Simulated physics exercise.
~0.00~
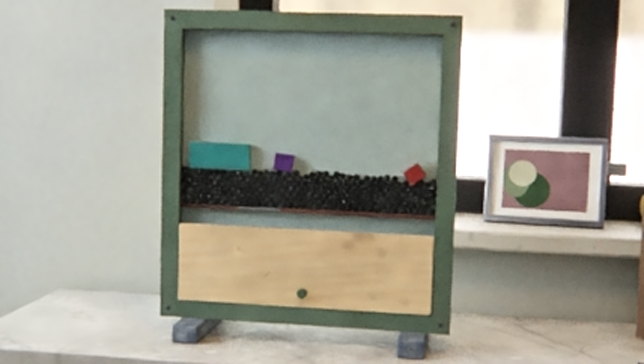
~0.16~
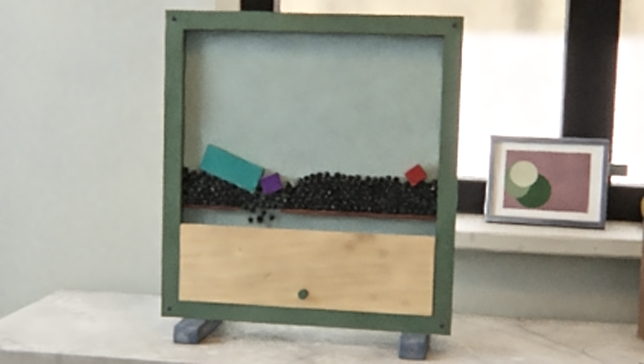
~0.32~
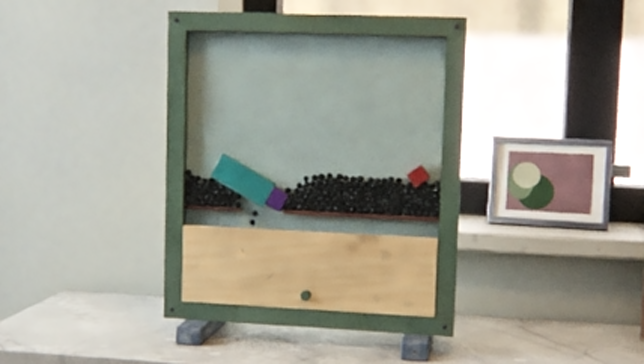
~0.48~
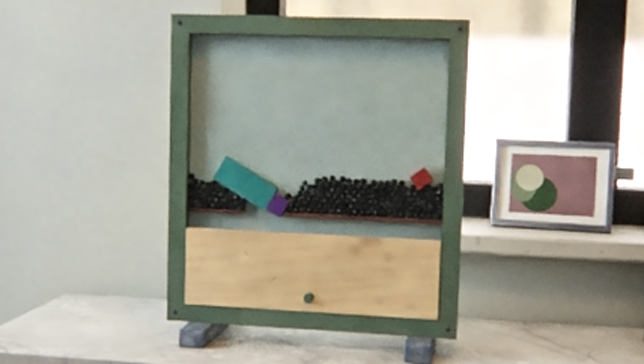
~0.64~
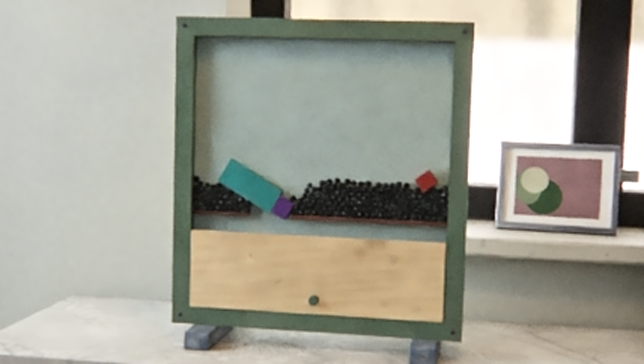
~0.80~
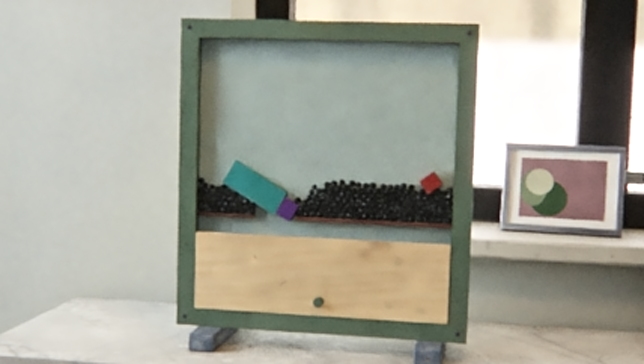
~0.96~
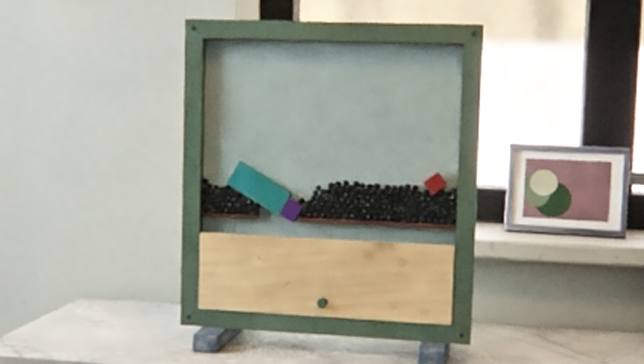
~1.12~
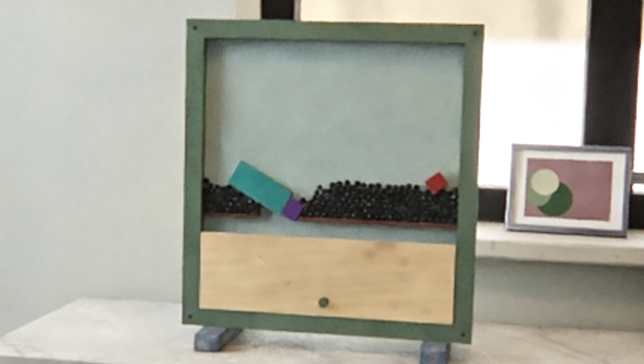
Black beads drain through a gap and the turquoise and purple blocks tilt, sink and settle.
